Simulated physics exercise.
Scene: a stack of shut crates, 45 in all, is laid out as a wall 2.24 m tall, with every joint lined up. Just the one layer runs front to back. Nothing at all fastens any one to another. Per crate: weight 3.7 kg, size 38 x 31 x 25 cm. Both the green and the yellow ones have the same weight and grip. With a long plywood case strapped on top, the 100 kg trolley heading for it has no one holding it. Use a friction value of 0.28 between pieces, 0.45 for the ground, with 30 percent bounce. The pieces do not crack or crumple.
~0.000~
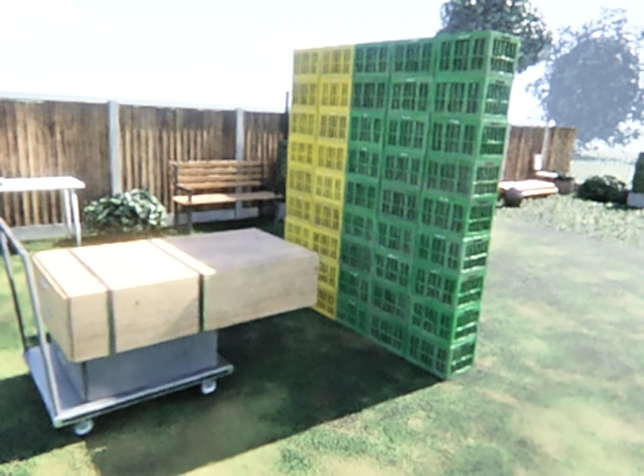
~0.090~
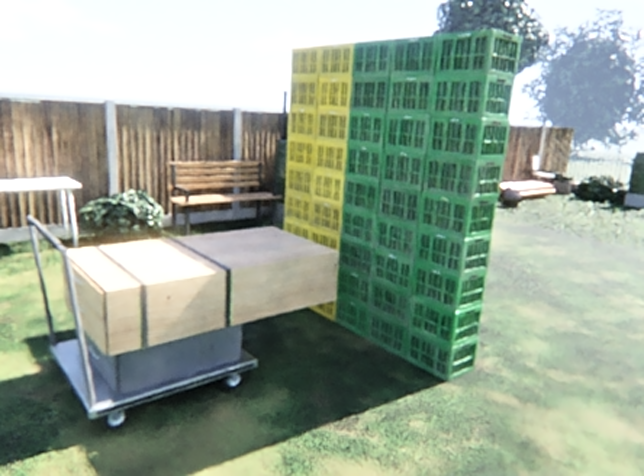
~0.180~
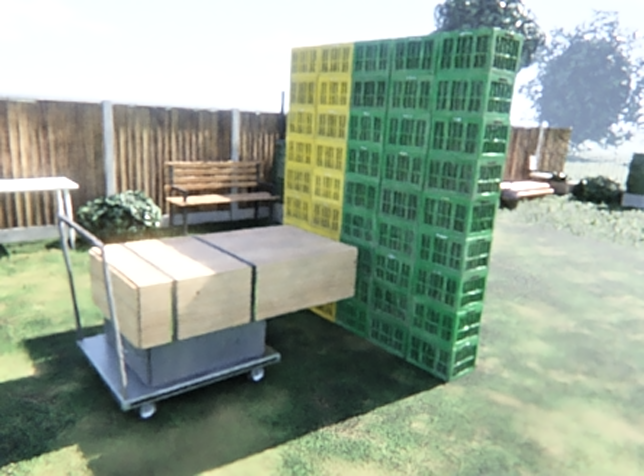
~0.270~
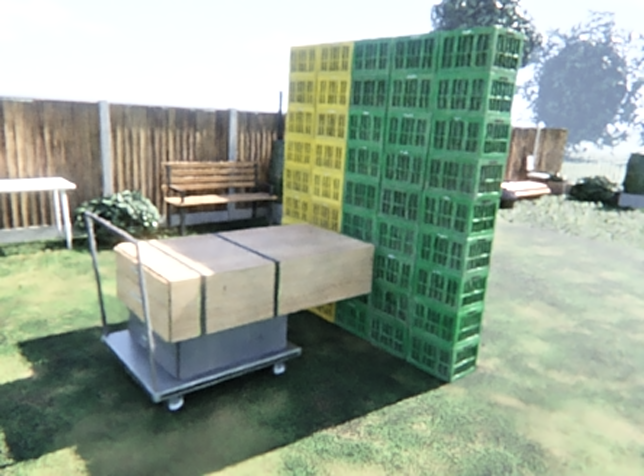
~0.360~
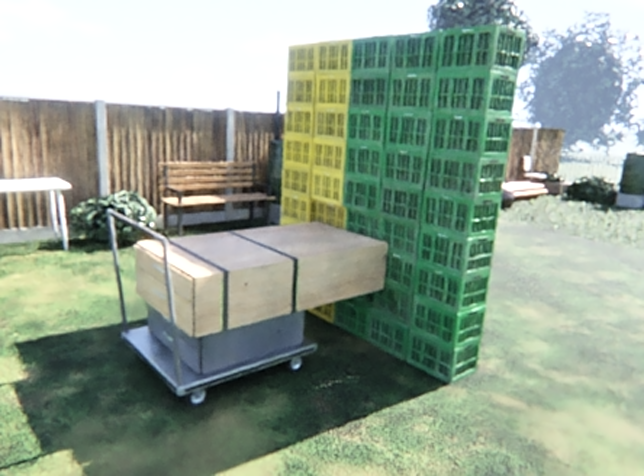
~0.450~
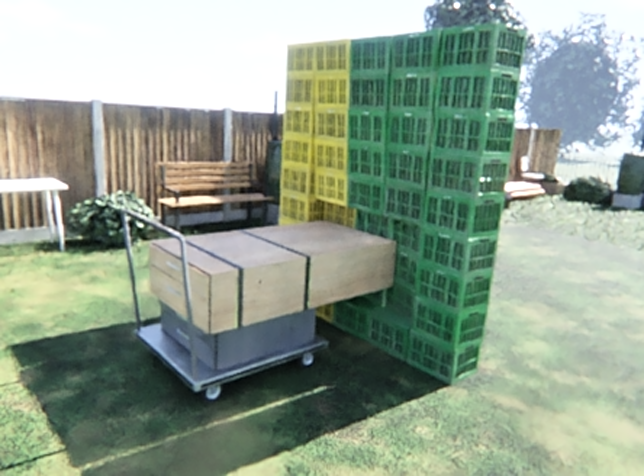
We see a trolley carrying a long wooden box roll rightward across grass toward a wall of yellow and green crates, with nobody holding it; the box then pushes into the wall, shifting crates and making the upper ones lean slightly.
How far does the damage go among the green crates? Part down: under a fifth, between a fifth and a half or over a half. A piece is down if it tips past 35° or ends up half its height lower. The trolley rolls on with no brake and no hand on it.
Count: Past half of the pieces.
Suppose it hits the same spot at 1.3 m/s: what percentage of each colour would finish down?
You'd end up with yellow at 40 per cent down and green at 60 per cent.
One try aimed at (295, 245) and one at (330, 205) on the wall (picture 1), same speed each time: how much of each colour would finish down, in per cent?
You'd get yellow at 90 followed by 70, and green at 0 followed by 20 percent.
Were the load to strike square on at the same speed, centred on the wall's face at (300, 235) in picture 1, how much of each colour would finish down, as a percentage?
In that case yellow 90, green 0 per cent.
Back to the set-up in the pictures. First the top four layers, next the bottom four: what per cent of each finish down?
Of the top ones 60 percent, of the bottom ones 40 percent.
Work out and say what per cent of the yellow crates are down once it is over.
The yellow group finishes with 40% down.
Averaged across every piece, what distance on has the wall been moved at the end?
On average the pieces move some 40 cm.
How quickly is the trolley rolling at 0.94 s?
Roughly 0.7 m/s.
After 0.66 s, load 36 cm past the wall's line, still rolling; none of the 27 green crates down (0 of 45 in all colours); top green crate leaning 21°, 9 cm lower; top yellow crate leaning 21°, 9 cm lower.
After 0.94 s, load 57 cm past the wall's line, still rolling; 8 of the 27 green crates down (16 of 45 in all colours); top green crate leaning 36°, 52 cm lower; top yellow crate leaning 31°, 56 cm lower.
After 1.32 s, load 76 cm past the wall's line, still rolling; 16 of the 27 green crates down (24 of 45 in all colours); top green crate on its side; top yellow crate leaning 68°, 1.09 m lower.
After 1.96 s, load 77 cm past the wall's line, stopped; 16 of the 27 green crates down (24 of 45 in all colours); top green crate upside down; top yellow crate on its side.
At rest (3.4 s), load 78 cm past the wall's line, stopped; 16 of the 27 green crates down (24 of 45 in all colours); top green crate upside down; top yellow crate on its side. That is 59 per cent. As the last picture would show them, middles, top yellow crate near (175, 298).
